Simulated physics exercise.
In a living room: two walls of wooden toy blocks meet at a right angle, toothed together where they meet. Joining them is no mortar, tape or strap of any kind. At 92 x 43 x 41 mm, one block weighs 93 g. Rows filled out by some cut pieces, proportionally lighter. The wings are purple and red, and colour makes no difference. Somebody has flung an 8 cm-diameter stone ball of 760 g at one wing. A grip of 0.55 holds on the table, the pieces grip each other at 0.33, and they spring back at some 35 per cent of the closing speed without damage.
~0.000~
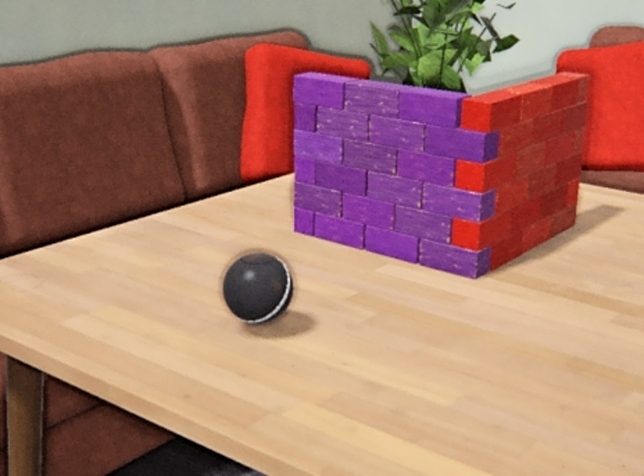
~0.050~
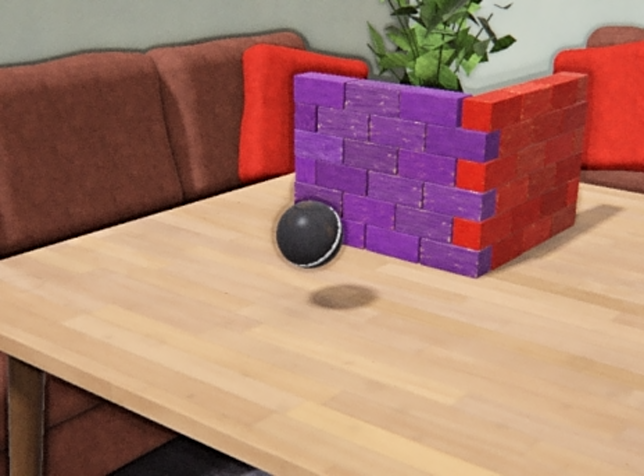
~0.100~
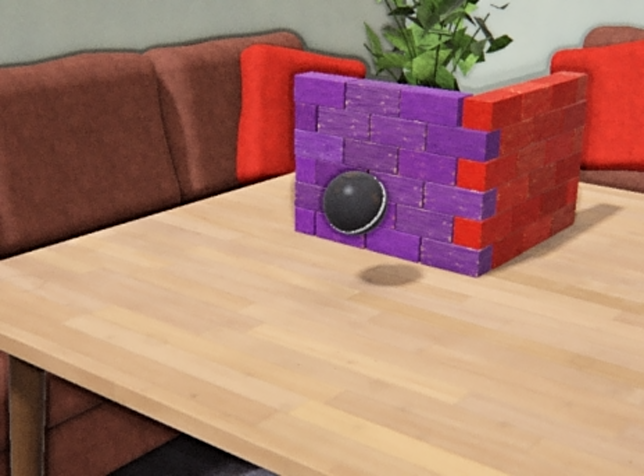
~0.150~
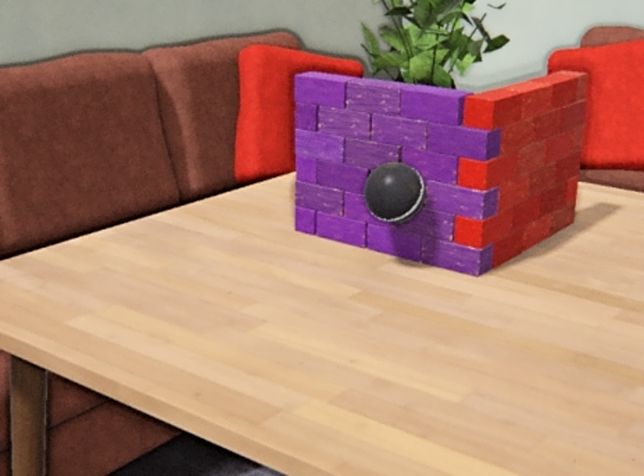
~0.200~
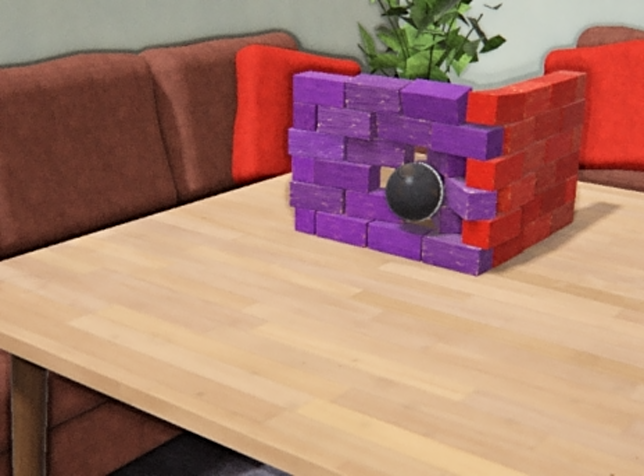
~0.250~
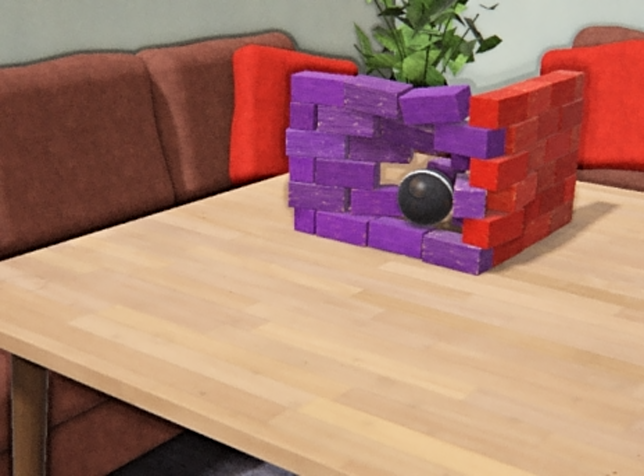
Dark ball flying across a wooden table into the purple wing of a toy block wall, knocking blocks loose and opening gaps.
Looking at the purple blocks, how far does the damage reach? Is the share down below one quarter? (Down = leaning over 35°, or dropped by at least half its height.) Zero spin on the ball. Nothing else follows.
No: The share that ends down is beyond a quarter.
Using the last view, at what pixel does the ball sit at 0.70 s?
Look close to (457, 201).
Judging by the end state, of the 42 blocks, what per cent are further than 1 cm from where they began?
50 per cent.
Around 0.40 s, ball still moving; 7 of the 21 purple blocks down (8 of 42 in all colours); top purple block tipped 45°, 57 mm lower; top red block tipped 44°.
Around 0.70 s, ball still moving; 7 of the 21 purple blocks down (8 of 42 in all colours); top purple block on its side; top red block upside down.
Around 1.12 s, ball still moving; 15 of the 21 purple blocks down (16 of 42 in all colours); top purple block on its side; top red block on its side.
Finally (2.1 s), ball at rest; 15 of the 21 purple blocks down (16 of 42 in all colours); top purple block on its side; top red block on its side. That is 71 per cent. Seen by the last camera, middles, top purple block near (369, 270), top red block near (414, 229).
